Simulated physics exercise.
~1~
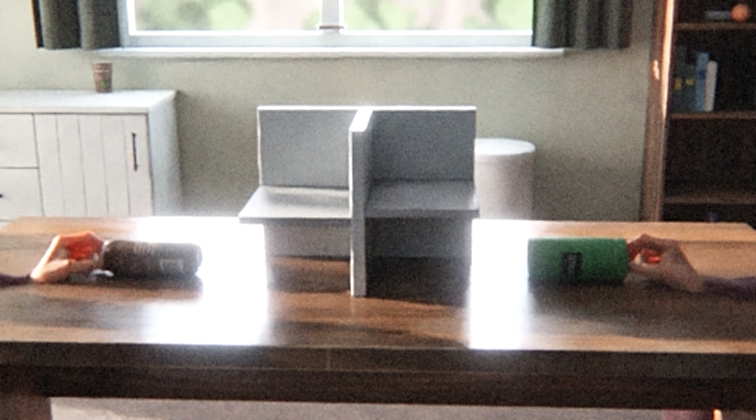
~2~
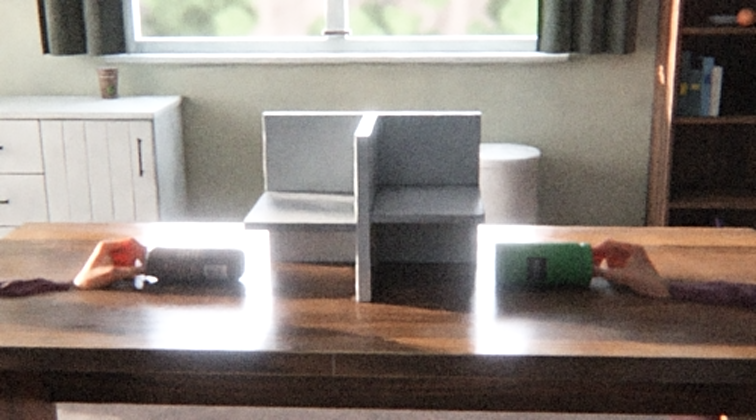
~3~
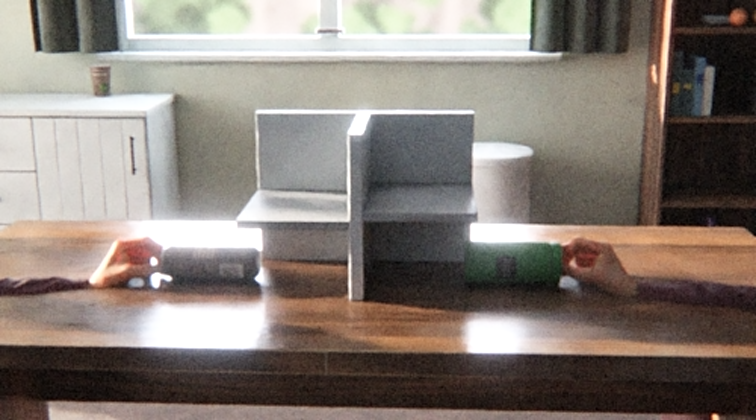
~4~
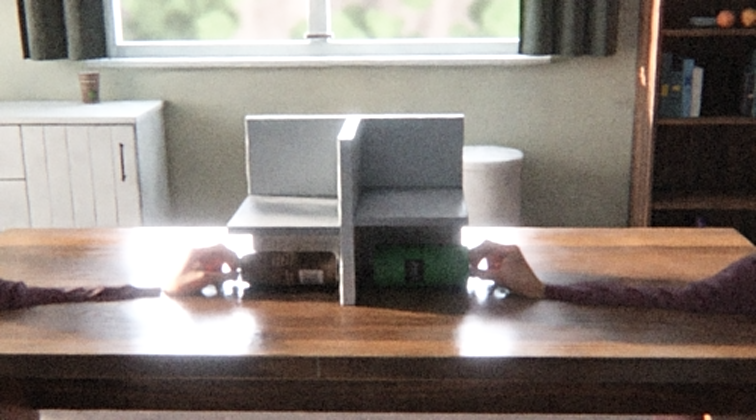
A dark brown can and a green jar lie on their sides at opposite ends of a wooden table, each held at its outer end by a hand. Between them stands a gray stand with a shelf on either side of an upright divider. The left hand pushes the can rightward while the right hand pushes the jar leftward. Both reach the openings beneath the shelves and keep sliding inward. At the end, the can and the jar lie under the shelves on either side of the divider, with the hands still beside their outer ends.
